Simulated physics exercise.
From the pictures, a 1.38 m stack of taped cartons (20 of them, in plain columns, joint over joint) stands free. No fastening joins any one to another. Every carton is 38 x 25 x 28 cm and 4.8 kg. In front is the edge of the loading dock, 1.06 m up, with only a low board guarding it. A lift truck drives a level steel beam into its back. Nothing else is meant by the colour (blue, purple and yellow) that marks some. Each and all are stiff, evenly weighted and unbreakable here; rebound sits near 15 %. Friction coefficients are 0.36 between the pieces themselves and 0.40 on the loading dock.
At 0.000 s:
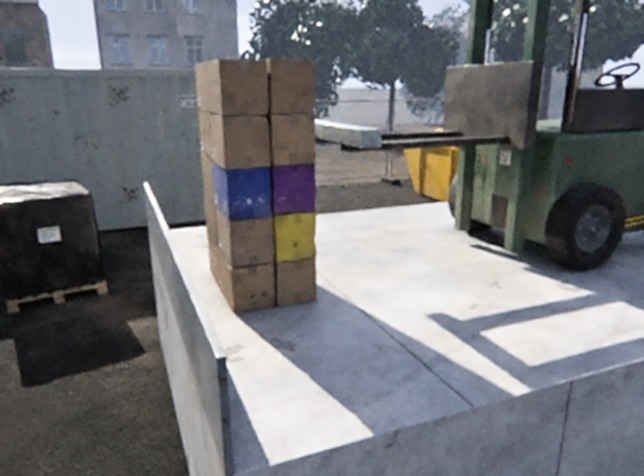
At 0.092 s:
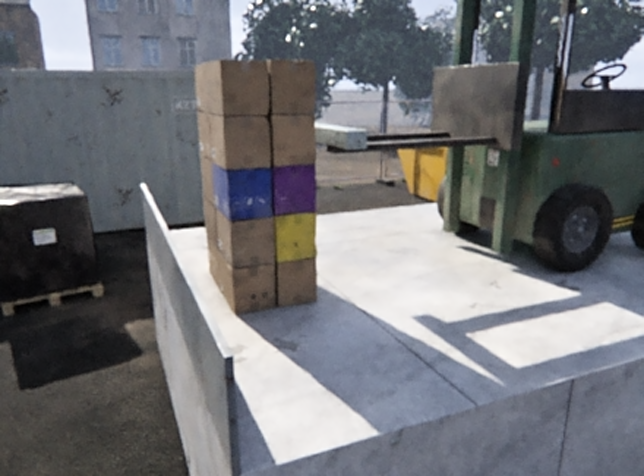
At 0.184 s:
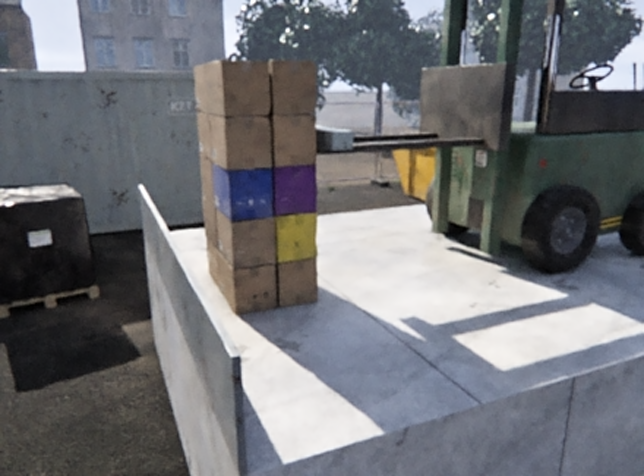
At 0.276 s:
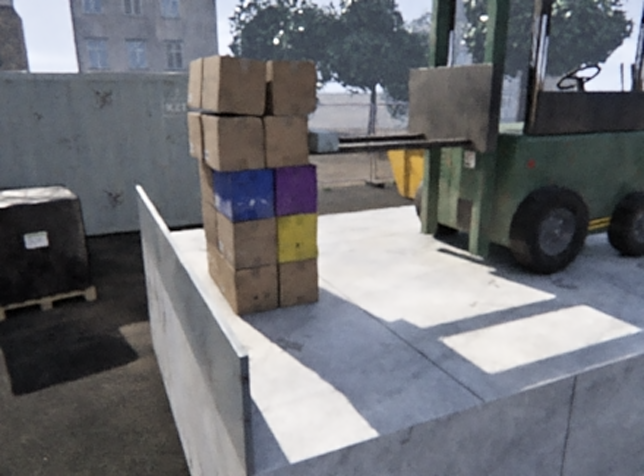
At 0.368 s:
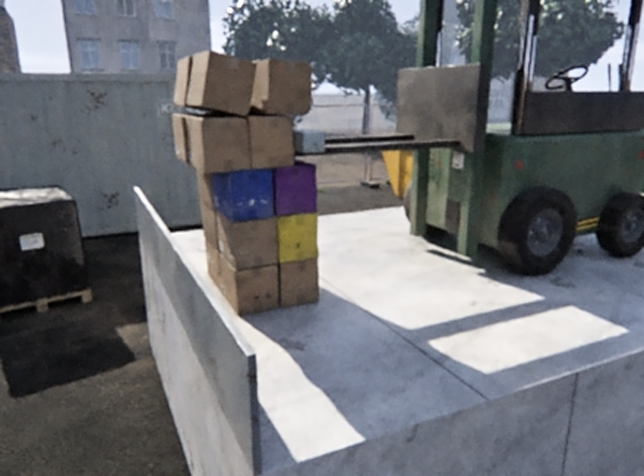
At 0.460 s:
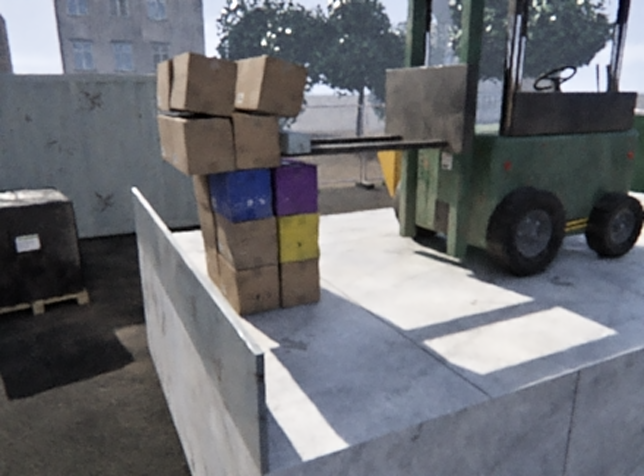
The clip opens on a free-standing stack of cartons on a loading dock, as a green forklift rolls left with a level beam towards it. The beam meets the upper part and pushes the top two rows left, where they tilt and overhang, while the blue, purple and yellow cartons below barely shift.
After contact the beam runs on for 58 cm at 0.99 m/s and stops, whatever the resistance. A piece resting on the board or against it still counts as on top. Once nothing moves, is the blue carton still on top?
No.
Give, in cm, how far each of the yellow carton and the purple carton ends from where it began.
Net shift, middle to middle: Yellow 0 cm, purple 0 cm.
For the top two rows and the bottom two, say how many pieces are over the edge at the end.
I count 6 from the top and 0 from the bottom.
After 0.60 s, none of the 20 cartons over the edge, 14 disturbed; blue carton 7° from how it stood.
After 0.82 s, none of the 20 cartons over the edge, 14 disturbed; blue carton 19° from how it stood.
After 1.14 s, 4 of the 20 cartons over the edge; blue carton 48° from how it stood, 18 cm lower.
After 1.48 s, 8 of the 20 cartons over the edge; blue carton on its side.
In the end (1.7 s), 8 of the 20 cartons over the edge; blue carton on its side; purple carton unmoved; yellow carton unmoved. From the last view, middles, blue carton near (75, 457), purple carton near (286, 186).
